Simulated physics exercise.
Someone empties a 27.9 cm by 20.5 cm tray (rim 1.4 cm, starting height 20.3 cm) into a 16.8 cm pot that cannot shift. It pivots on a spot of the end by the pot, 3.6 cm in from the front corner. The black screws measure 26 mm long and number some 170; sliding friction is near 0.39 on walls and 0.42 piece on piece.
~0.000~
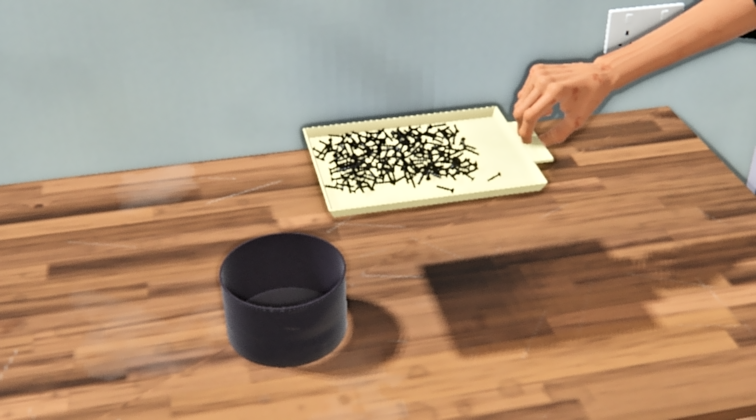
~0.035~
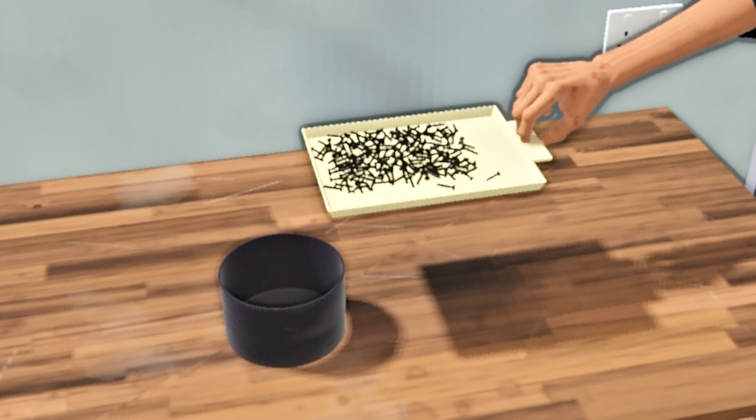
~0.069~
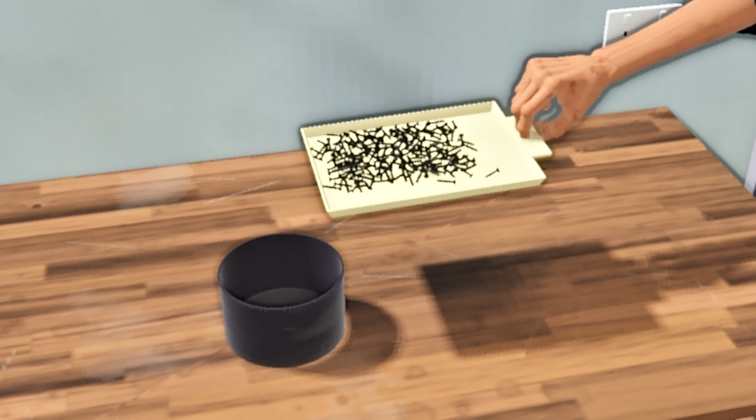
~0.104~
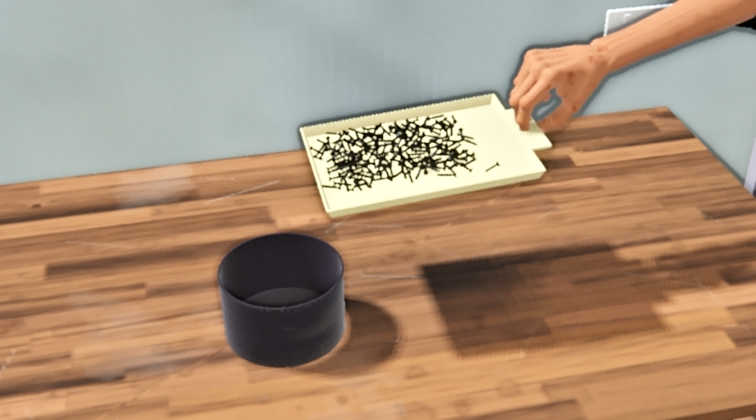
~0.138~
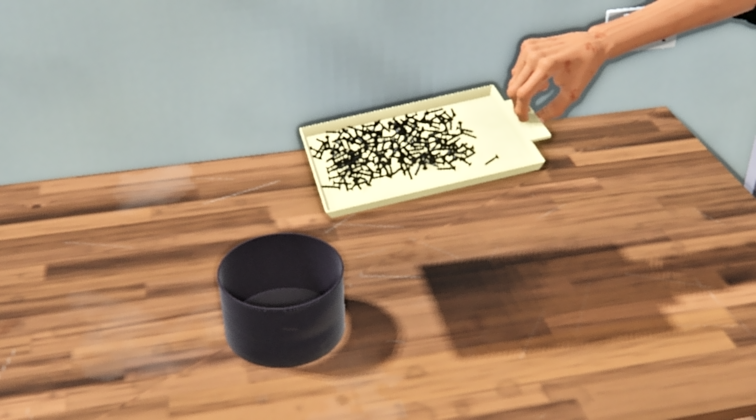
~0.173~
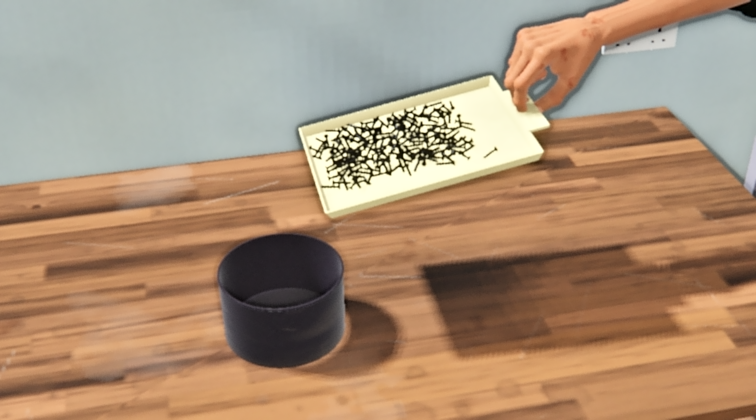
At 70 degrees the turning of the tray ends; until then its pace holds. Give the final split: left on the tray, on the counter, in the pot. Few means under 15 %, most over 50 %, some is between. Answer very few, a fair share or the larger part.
Tray: Very few, counter: A fair share, pot: The larger part.
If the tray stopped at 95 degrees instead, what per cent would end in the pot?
It would be near 65 per cent.
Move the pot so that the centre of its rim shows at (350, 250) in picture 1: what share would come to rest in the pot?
Some 20 per cent.
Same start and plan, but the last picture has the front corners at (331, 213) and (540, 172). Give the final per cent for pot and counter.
Pot 20, counter 80.
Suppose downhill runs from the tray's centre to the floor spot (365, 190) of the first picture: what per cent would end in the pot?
Some 85 per cent.
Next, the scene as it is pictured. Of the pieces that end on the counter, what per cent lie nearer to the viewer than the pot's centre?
About 0 per cent.
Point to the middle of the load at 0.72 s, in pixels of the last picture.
At about (310, 166).
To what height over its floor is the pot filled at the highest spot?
Some 1.5 cm.
Then, at 0.50 s, tilt 40 degrees; the tray holds 100 %, the pot 0 %.
After 0.72 s, tilt 59 degrees; the tray holds 85 %, the pot 0 %.
After 1.05 s, tilt 70 degrees; the tray holds 10 %, the pot 55 %.
By 2.4 s all is still; tray 0 %, counter 35 %, pot 60 %.
